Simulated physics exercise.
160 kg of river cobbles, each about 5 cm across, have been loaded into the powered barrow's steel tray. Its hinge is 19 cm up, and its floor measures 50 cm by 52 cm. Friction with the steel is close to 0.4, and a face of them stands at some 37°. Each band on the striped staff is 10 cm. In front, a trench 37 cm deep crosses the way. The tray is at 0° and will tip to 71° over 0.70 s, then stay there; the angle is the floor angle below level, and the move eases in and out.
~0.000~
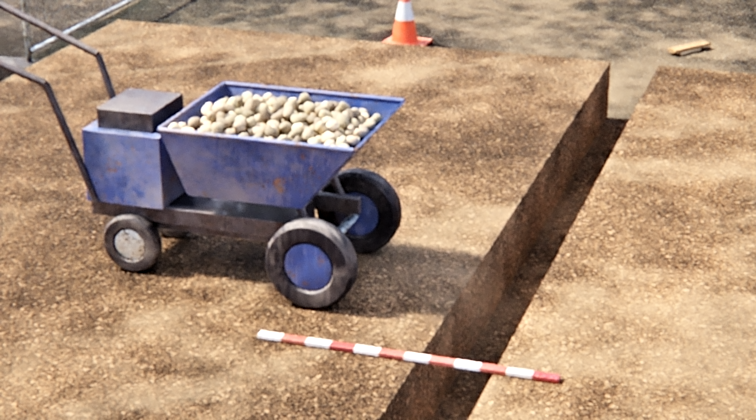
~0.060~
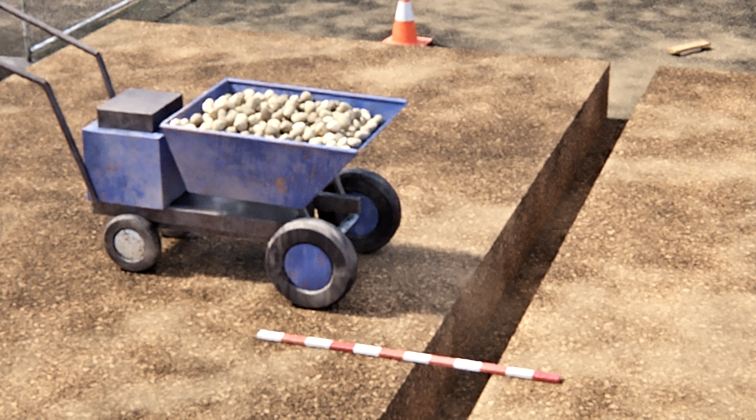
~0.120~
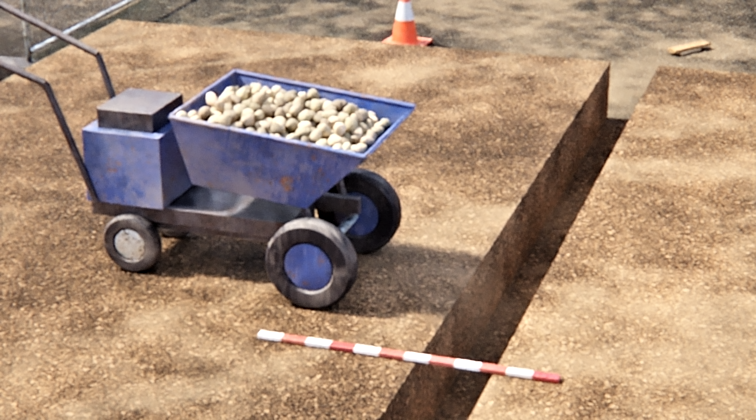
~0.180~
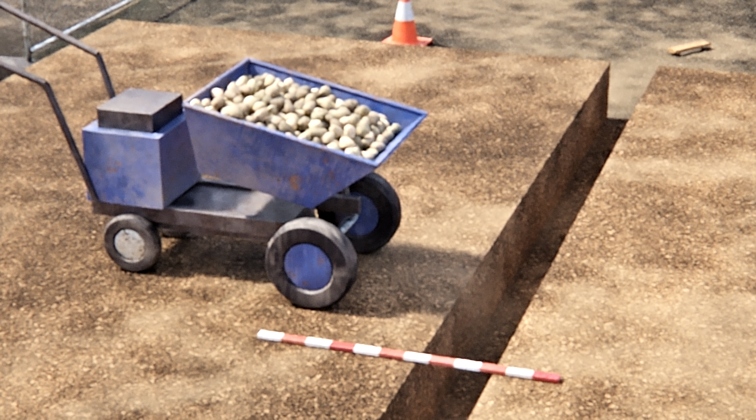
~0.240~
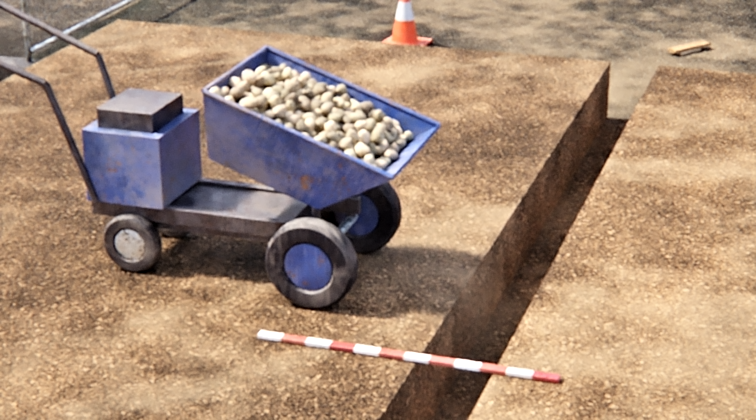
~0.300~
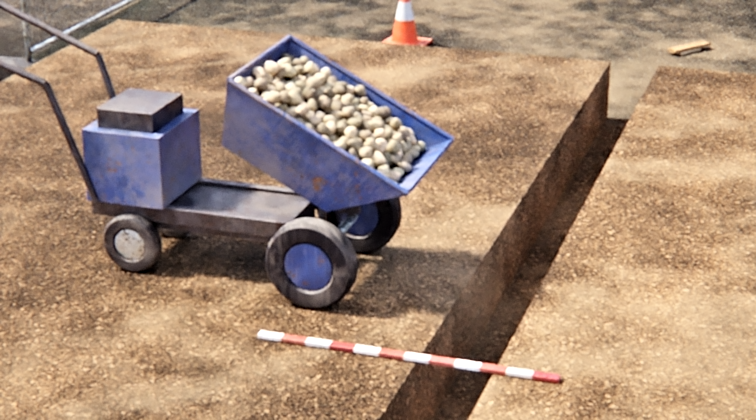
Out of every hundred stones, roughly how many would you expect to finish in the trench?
Close to 70 in every hundred.
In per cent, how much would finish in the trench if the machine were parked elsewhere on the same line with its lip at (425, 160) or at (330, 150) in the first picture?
Estimates: 10 % then 90 %.
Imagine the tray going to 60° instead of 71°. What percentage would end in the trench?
Roughly 65% would end there.
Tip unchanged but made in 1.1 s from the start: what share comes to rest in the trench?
Then some 80 per cent would.
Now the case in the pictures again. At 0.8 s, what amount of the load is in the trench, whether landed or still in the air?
Close to 30 per cent has got there by then.
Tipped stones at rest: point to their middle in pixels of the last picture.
Centre estimate: Around (509, 348).
After 0.5 s the floor is at 59°; 100 % in the tray; the foremost stones are at (451, 214).
After 0.8 s the floor is at 71°; 64 % in the tray, 31 % in the trench, 5 % past the trench; the foremost stones are at (550, 318).
After 1.1 s the floor is at 71°; 18 % in the tray, 53 % in the trench, 29 % past the trench; the foremost stones are at (756, 319).
After 3.1 s the floor is at 71°; 0 % in the tray, 70 % in the trench, 30 % past the trench; the foremost stones are past the picture's edge.
